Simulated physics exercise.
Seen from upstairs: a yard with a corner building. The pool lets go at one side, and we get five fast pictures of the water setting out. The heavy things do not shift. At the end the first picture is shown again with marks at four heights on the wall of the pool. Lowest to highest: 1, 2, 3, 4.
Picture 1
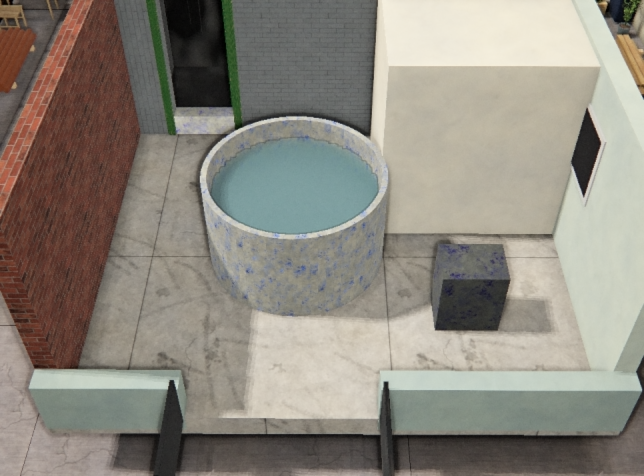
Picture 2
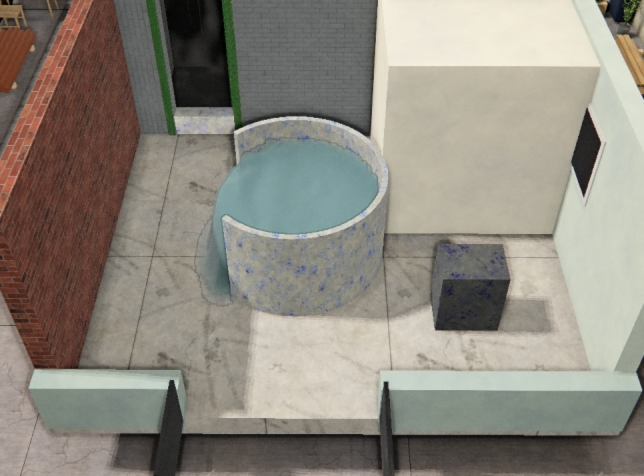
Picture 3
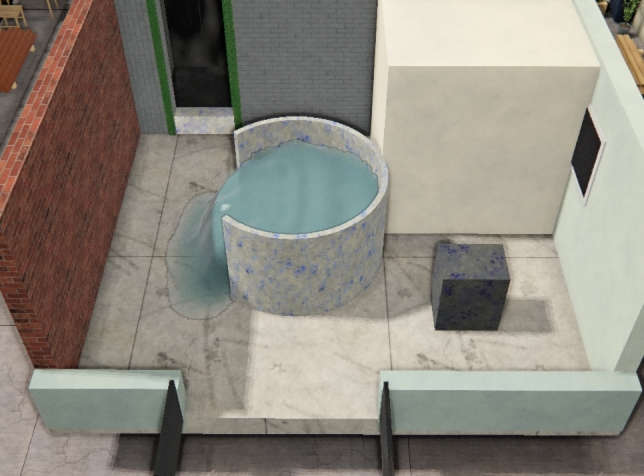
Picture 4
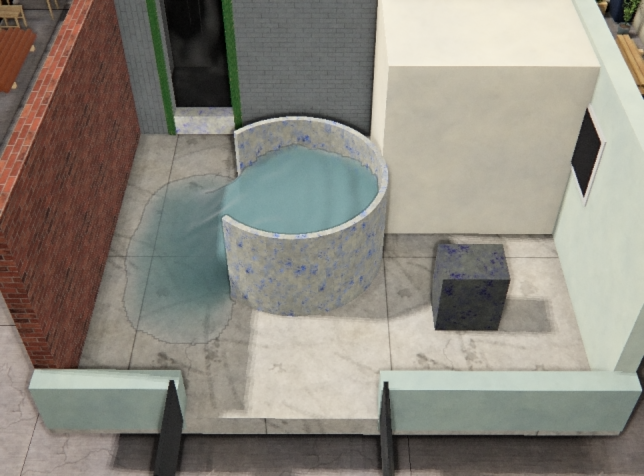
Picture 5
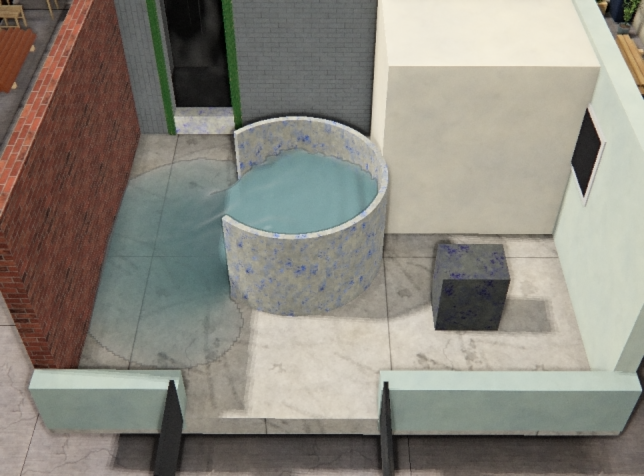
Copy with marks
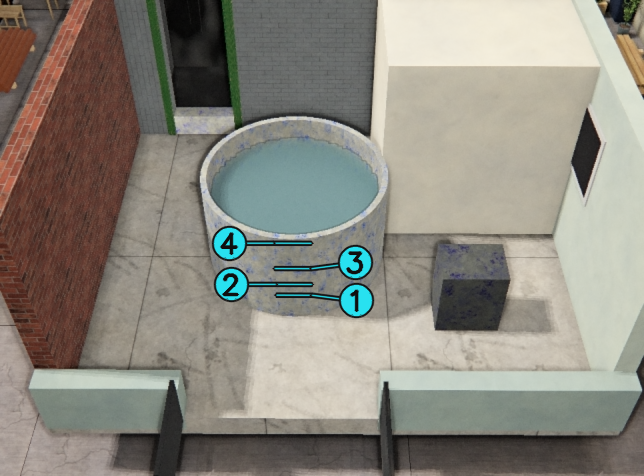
A round stone pool of still water stood in a walled yard until its left side opened, and the water poured out and spread across the tiled floor toward the brick wall.
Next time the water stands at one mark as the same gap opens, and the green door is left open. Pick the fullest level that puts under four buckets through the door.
3 will do.
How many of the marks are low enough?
Three of them.
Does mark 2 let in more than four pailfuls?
No.
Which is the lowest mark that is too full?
Here it is mark 4.
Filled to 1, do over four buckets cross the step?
No.
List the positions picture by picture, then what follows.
In the first picture, water in the pool at rest, its middle at (295, 190); foot of the green doorway at (206, 134); open gate at (280, 367).
In the second picture, 2 % of the ground under water, visible out to (229, 296).
In the third picture, 7 % of the ground under water, visible out to (203, 313).
In the fourth picture, 16 % of the ground under water, visible out to (164, 333).
In the fifth picture, 27 % of the ground under water, visible out to (95, 324).
In cyan, 1 at (294, 295); 2 at (293, 284); 3 at (293, 268); 4 at (292, 243); from the bottom up 1, 2, 3, 4.
If 1 is chosen, nothing gets over.
If 2 is chosen, nothing gets over.
If 3 is chosen, a bucket or two gets in.
If 4 is chosen, about 10 bucketfuls get in.
